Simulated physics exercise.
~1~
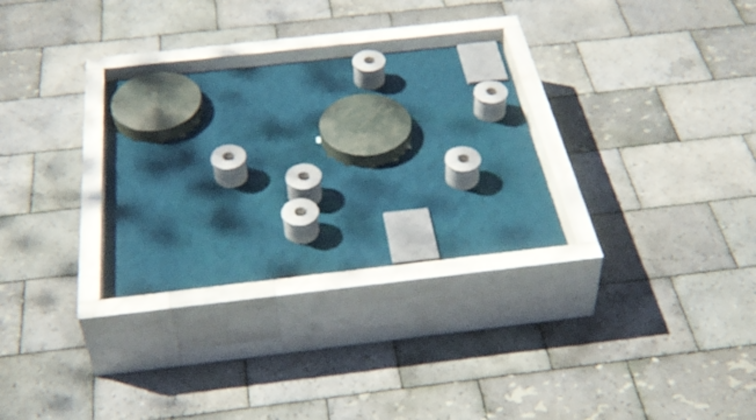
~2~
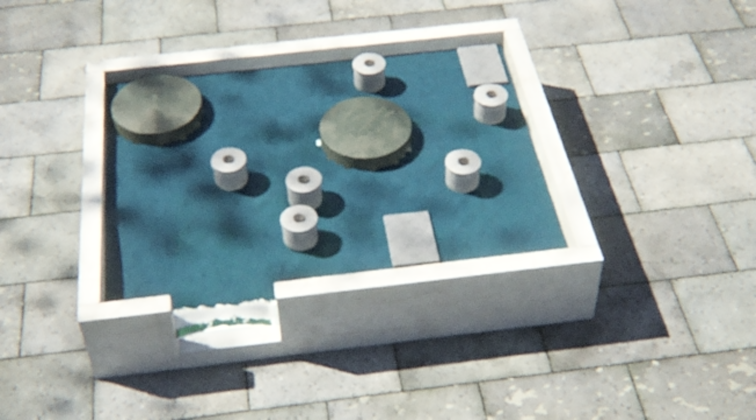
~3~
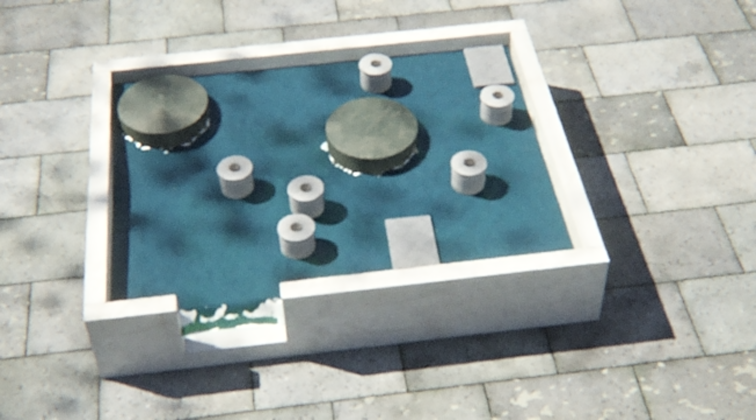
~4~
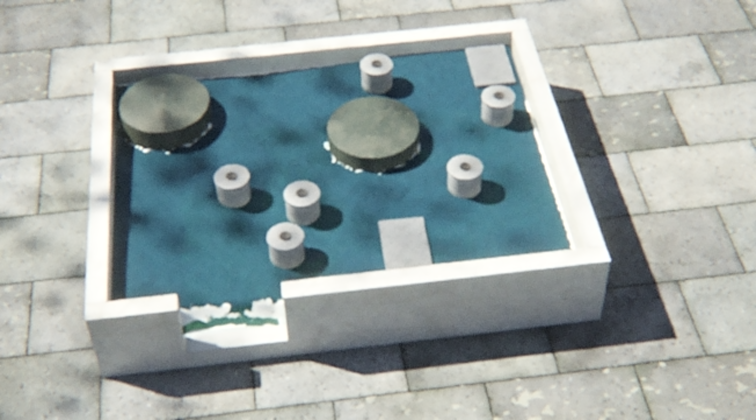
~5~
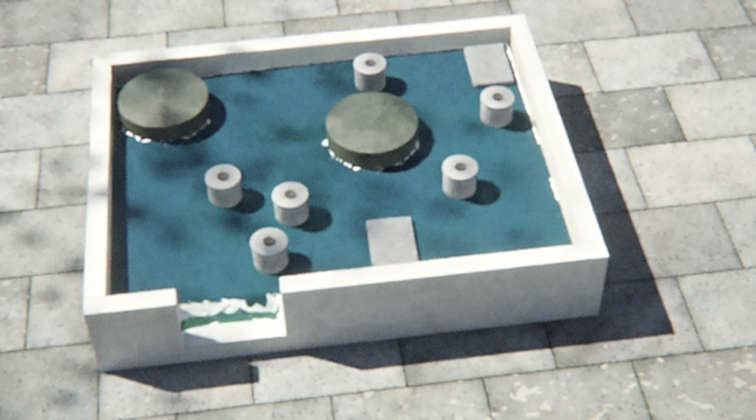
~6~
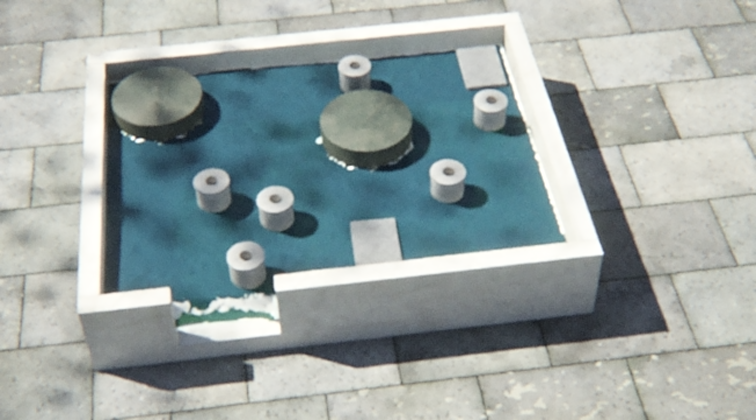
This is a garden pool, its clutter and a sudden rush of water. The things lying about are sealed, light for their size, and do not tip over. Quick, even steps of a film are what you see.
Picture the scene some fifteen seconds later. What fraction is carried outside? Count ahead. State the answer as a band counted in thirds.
Answer: Between one and two thirds.
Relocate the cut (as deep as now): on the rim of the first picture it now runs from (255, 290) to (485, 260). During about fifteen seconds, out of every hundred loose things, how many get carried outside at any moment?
60 %.
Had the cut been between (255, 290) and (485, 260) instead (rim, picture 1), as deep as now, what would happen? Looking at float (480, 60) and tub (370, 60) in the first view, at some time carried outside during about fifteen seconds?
Remains, then remains.
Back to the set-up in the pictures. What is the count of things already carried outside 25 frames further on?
The number works out to 4.
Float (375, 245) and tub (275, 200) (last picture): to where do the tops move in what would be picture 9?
About (347, 256), then about (254, 222).
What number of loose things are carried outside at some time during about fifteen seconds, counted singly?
4 in all.
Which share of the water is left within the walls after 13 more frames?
Near 70 in a hundred.
A moment on, 1 of 8 are out; 7 afloat.
Next, 3 of 8 are out; 5 afloat.
Later, 4 of 8 are out; 4 afloat.
In the end, 4 of 8 are out; 4 afloat.
